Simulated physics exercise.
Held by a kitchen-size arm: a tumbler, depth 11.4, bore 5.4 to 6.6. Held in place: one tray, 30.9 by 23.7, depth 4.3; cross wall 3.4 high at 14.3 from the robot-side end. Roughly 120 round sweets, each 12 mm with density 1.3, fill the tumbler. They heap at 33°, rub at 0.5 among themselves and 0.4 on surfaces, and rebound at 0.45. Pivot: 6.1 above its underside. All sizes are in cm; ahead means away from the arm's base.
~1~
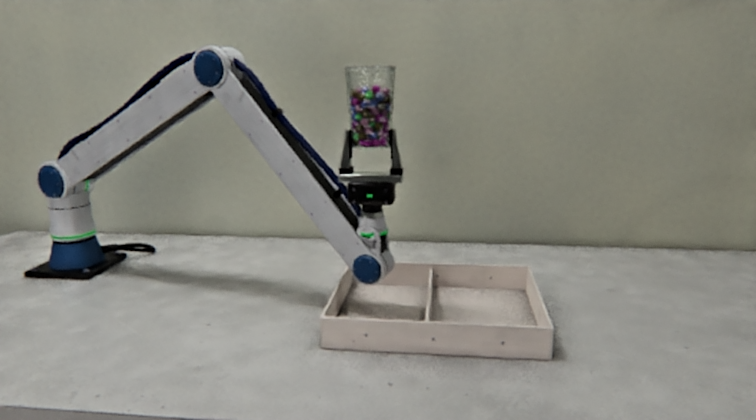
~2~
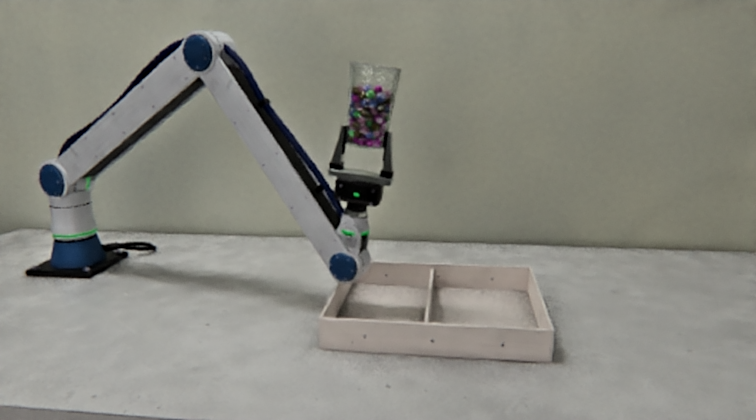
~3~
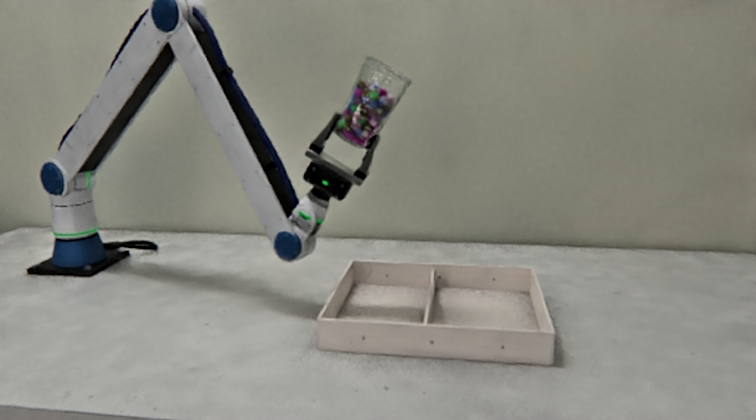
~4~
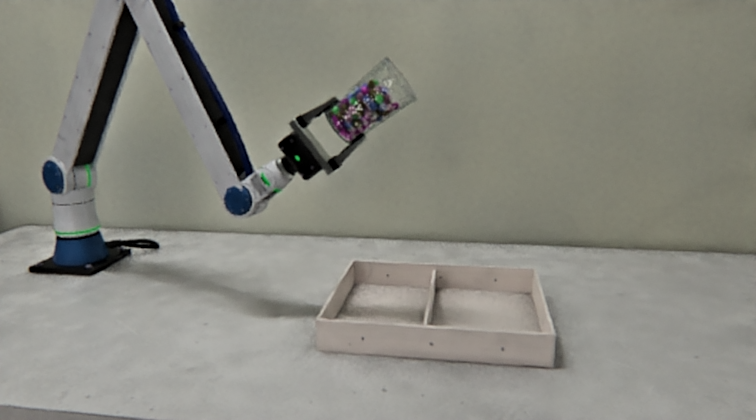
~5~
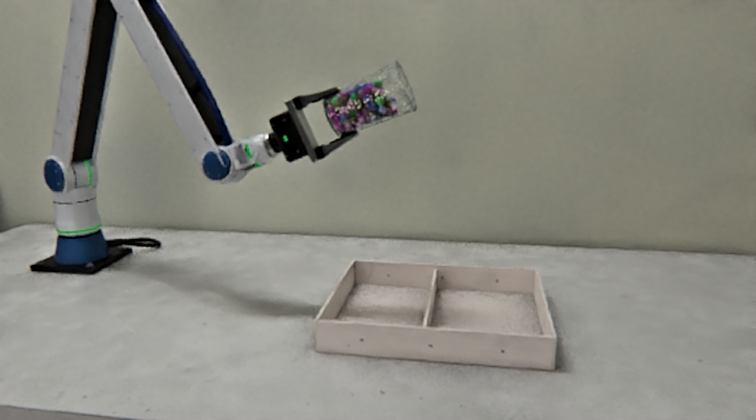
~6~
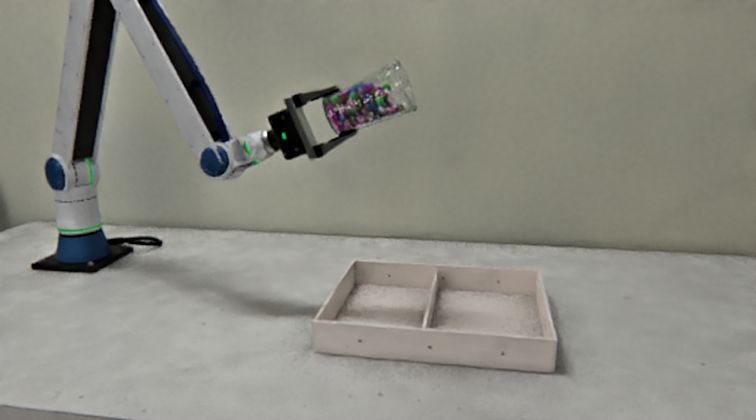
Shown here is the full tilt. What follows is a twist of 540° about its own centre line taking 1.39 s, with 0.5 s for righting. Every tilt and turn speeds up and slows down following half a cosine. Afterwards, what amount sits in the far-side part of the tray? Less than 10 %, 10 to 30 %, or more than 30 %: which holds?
The share is less than 10 %.
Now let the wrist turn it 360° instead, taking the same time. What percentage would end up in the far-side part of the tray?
I'd expect some 0 per cent.
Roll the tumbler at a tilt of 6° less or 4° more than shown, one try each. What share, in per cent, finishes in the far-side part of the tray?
Around 0 percent on the first try, 5 percent on the second.
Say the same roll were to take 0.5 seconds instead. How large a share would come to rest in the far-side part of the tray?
Estimated share: Close to 0 %.
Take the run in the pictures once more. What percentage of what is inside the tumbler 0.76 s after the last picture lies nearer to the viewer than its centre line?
Looks like around 45 per cent is in the front half.
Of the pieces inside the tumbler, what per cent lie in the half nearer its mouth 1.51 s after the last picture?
Close to 35 per cent is in the half by the mouth.
Then, 0.76 s on, tipped 68°, highest piece 35 above the table; 118 in the tumbler, 1 in flight or on a rim.
Then, 1.51 s on, tipped 58°, highest piece 35 above the table; 116 in the tumbler, 3 in the far-side part.
Then, 2.09 s on, upright, highest piece 36 above the table; 116 in the tumbler, 3 in the far-side part.
Then, 2.79 s on, upright, highest piece 36 above the table; 116 in the tumbler, 3 in the far-side part.
In the end, 116 in the tumbler, 3 in the far-side part. That is 3 % in the far-side part of the tray.
